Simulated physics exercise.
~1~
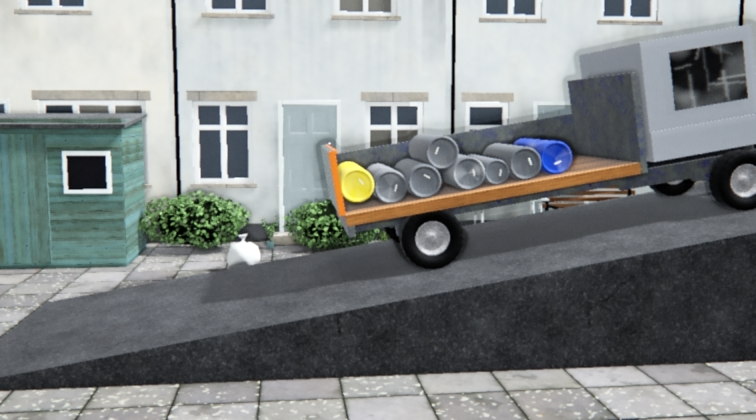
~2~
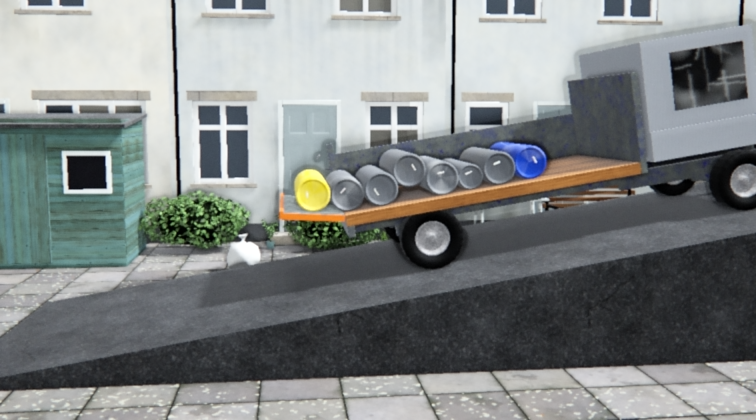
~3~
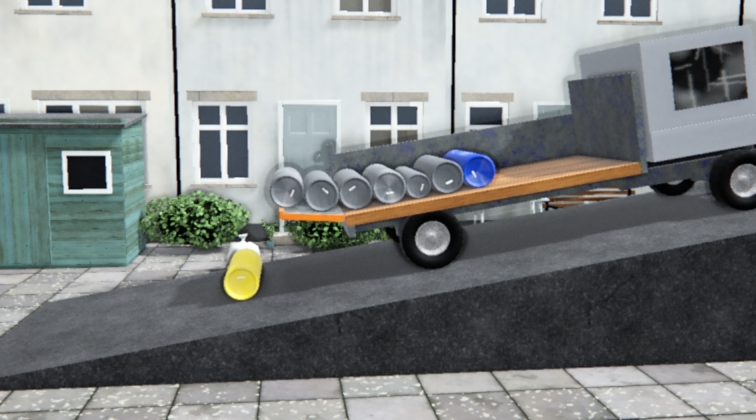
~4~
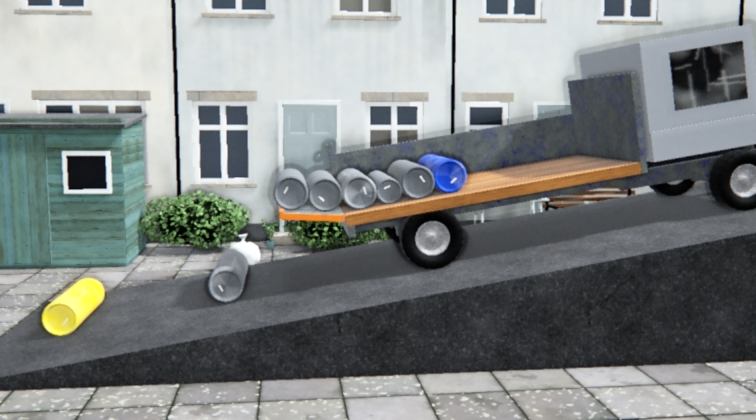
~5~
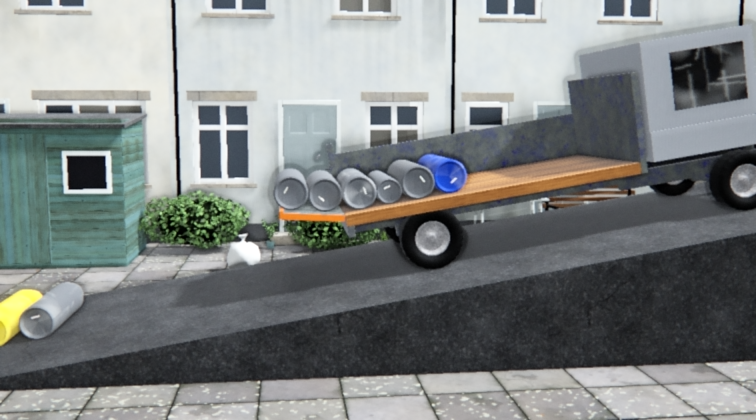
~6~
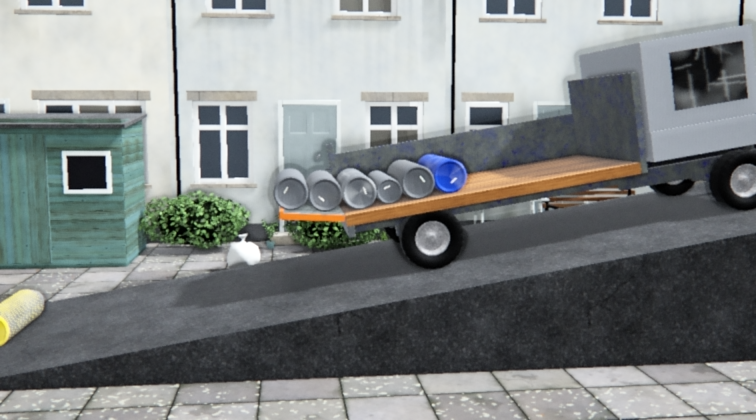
A paved street of pale terraced houses, with a green shed and bushes at left, is seen from the side. A grey pick-up stands on a dark ramp, its tail downhill to the left, carrying a yellow cylinder by the raised orange tailgate, several grey ones and a blue one furthest uphill. The tailgate swings down and the cylinders roll left. The yellow one drops off the end and rolls down the ramp, followed by a grey one. Both roll toward the left edge, while the blue cylinder and the remaining grey ones sit still in a row on the truck.
